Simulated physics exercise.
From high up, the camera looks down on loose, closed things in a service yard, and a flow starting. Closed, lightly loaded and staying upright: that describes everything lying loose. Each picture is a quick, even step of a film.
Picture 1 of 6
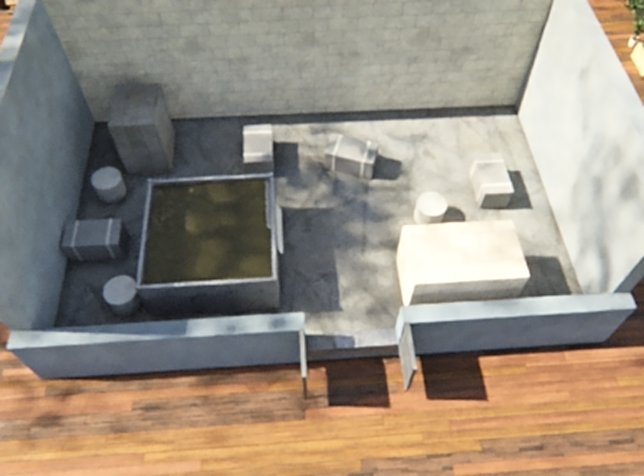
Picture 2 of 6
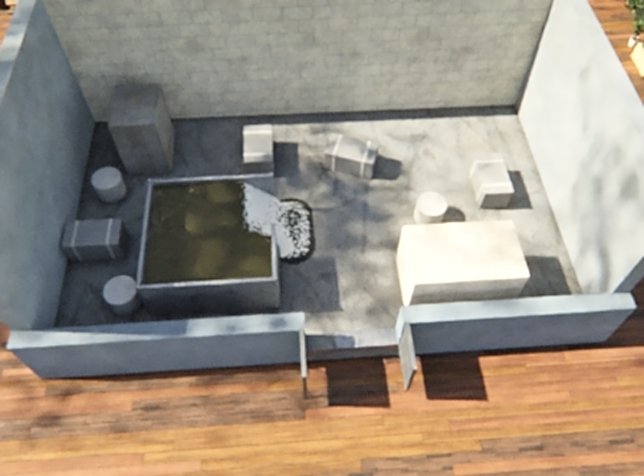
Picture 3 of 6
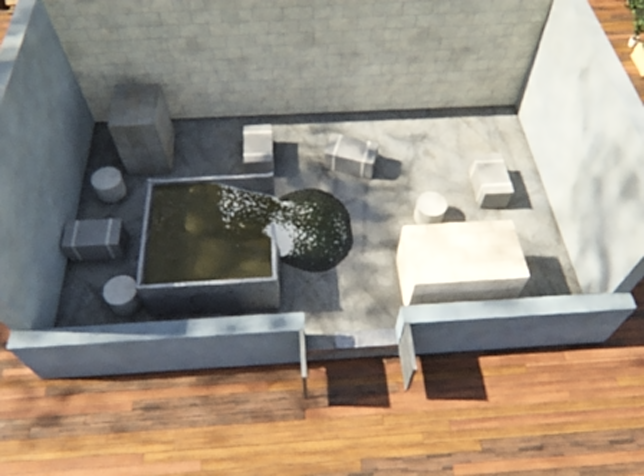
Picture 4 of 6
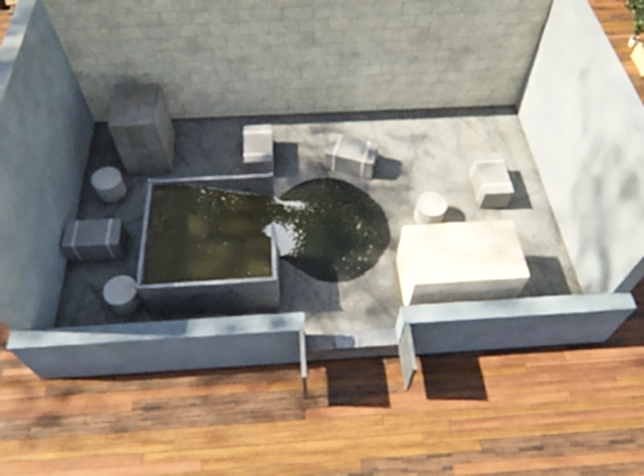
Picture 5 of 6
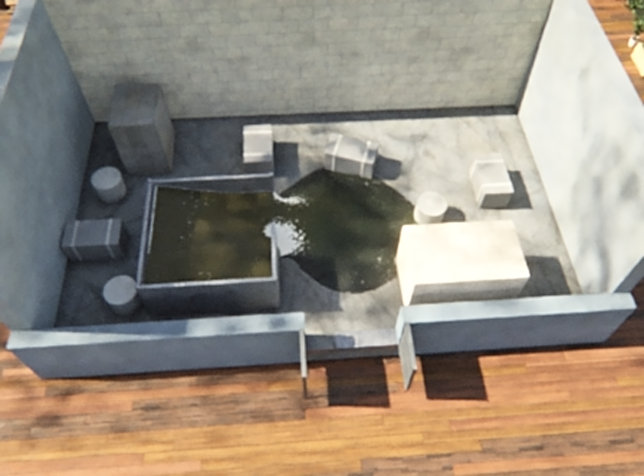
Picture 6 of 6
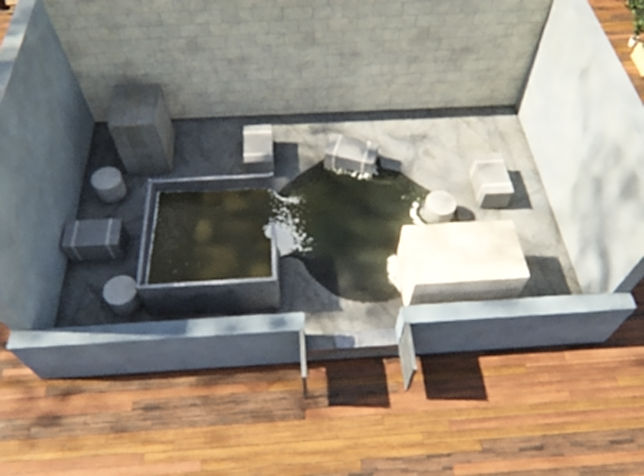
Murky water pours from a square tank and spreads across the yard floor among scattered containers.
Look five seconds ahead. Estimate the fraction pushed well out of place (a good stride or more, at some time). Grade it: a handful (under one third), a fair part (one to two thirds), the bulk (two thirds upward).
A fair part.
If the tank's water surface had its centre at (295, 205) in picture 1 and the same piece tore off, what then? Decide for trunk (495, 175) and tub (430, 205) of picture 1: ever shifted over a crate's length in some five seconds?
First: Covered that distance. Second: Covered that distance.
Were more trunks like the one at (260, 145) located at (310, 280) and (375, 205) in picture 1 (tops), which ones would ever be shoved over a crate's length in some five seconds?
Going by the order given: Stays in place, pushed clear.
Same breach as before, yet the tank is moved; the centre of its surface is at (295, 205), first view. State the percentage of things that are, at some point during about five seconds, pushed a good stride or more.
Estimate: Close to 30 per cent.
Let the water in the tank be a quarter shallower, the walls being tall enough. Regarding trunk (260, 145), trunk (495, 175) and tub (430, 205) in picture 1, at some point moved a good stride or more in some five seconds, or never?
As listed: Short of that, swept aside, swept aside.
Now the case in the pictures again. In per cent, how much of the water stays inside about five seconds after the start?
My figure is 94 per cent.
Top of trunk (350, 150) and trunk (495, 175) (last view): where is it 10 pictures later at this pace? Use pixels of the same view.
Estimated positions: (367, 101) and (539, 157), approximately.
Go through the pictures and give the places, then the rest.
A tub at (431, 204), on the bottom; a trunk at (352, 148), on the bottom; 0 of 7 have shifted, in the first frame.
A tub at (431, 204), on the bottom; a trunk at (352, 148) rests on the ground; 0 of 7 have shifted, in the second frame.
A tub at (431, 204), on the bottom; a trunk at (352, 148) rests on the ground; 0 of 7 have shifted, in the third frame.
A tub at (431, 204) rests on the ground; a trunk at (352, 148) rests on the ground; 0 of 7 have shifted, in the fourth frame.
A tub at (432, 204), on the bottom; a trunk at (352, 148), on the bottom; 0 of 7 have shifted, in the fifth frame.
A tub at (441, 203) rests on the ground, close to its start; a trunk at (352, 148) rests on the ground; 1 of 7 have shifted, in the sixth frame.
A moment on, 1 of 7 are well off their spots; 0 afloat.
Next, 3 of 7 are well off their spots; 3 afloat.
Later, 3 of 7 are well off their spots; 3 afloat.
In the end, 2 of 7 are well off their spots, and 3 have been at some point; 3 afloat.
